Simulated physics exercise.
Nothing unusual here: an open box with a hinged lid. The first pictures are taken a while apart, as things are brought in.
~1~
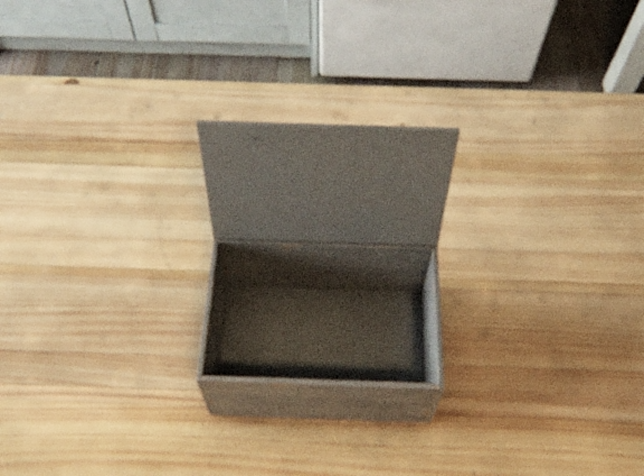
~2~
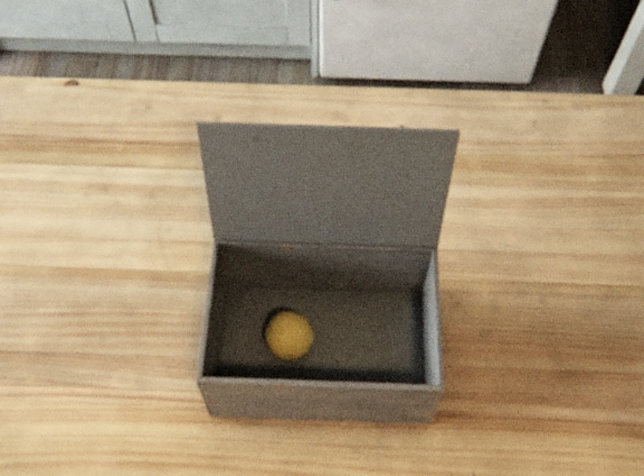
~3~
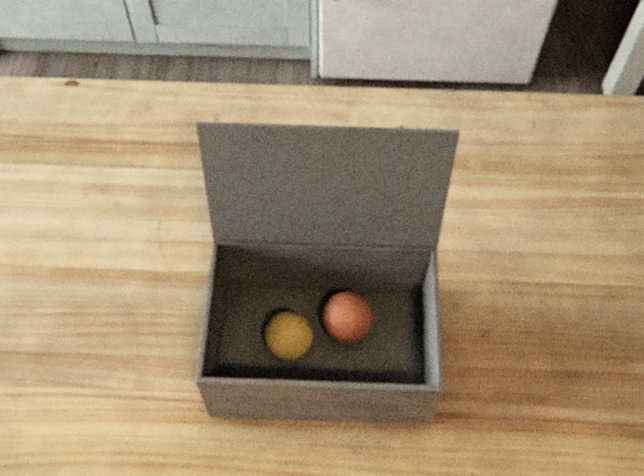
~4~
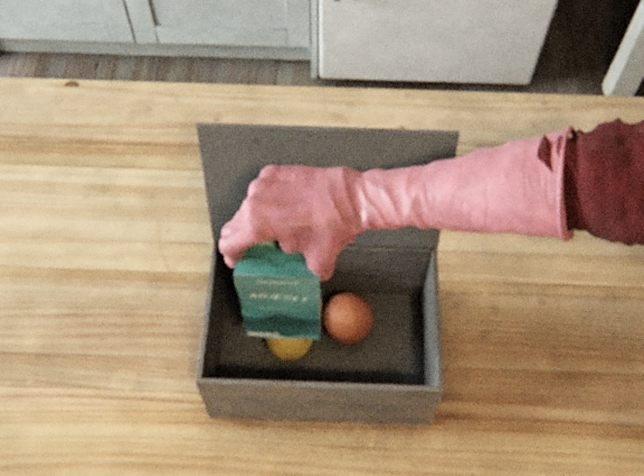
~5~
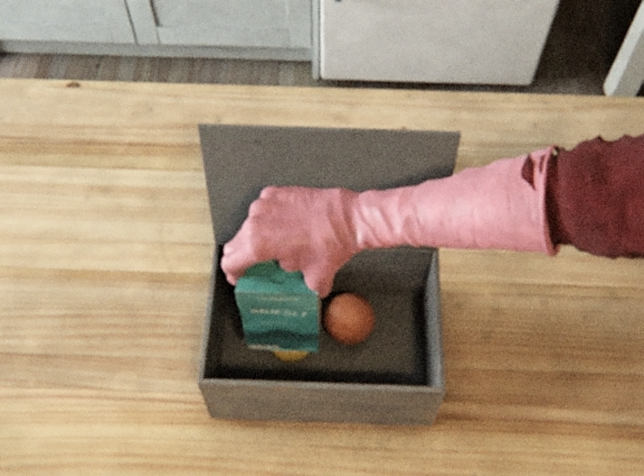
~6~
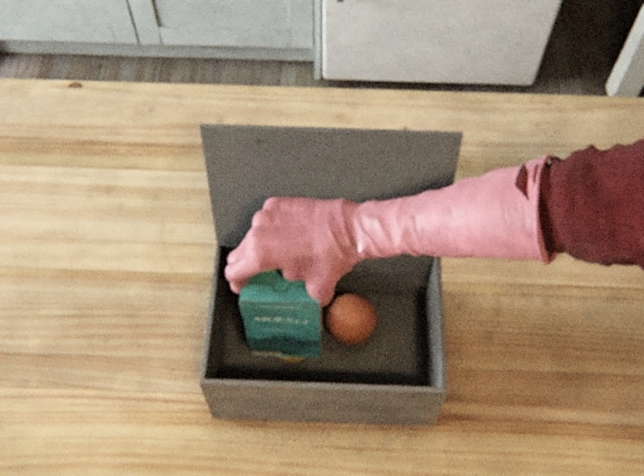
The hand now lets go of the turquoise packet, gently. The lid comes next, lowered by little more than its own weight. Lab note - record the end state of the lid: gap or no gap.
End state: Gap.
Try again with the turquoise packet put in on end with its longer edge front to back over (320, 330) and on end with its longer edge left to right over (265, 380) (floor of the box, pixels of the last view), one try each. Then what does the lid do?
Packed the first way the lid lowers fully; packed the second way it is left gaping.
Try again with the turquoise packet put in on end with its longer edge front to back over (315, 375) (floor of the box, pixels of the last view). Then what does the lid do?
With this placement the lid lies closed.
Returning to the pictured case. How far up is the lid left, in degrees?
Some 25 degrees above the rim, more or less.
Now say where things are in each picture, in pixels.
In the first frame, the last thing is not in view yet.
In the second frame, the last thing is not in view yet.
In the third frame, the last thing is not in view yet; orange lemon (347, 317).
In the fourth frame, still above its spot; turquoise packet (282, 287); orange lemon (348, 318).
In the fifth frame, still above its spot; turquoise packet (282, 303); orange lemon (349, 319).
In the sixth frame, in place under the hand; turquoise packet (284, 310); orange lemon (351, 319).
Then, 0.60 s on from there, turquoise packet turned 21° from how it was put near (283, 350); yellow lemon shifted about its own width.
Then, 1.40 s on from there, lid 74° above the rim; turquoise packet shifted about its own width near (294, 334); yellow lemon shifted about its own width; orange lemon shifted a little.
Then, 1.80 s on from there, lid 32° above the rim; turquoise packet shifted about its own width near (294, 333); yellow lemon shifted about its own width; orange lemon shifted a little.
In the end, lid 26° above the rim; moved from the start, turquoise packet and yellow lemon; orange lemon unmoved. At the end, from the last picture's camera, turquoise packet near (292, 338).
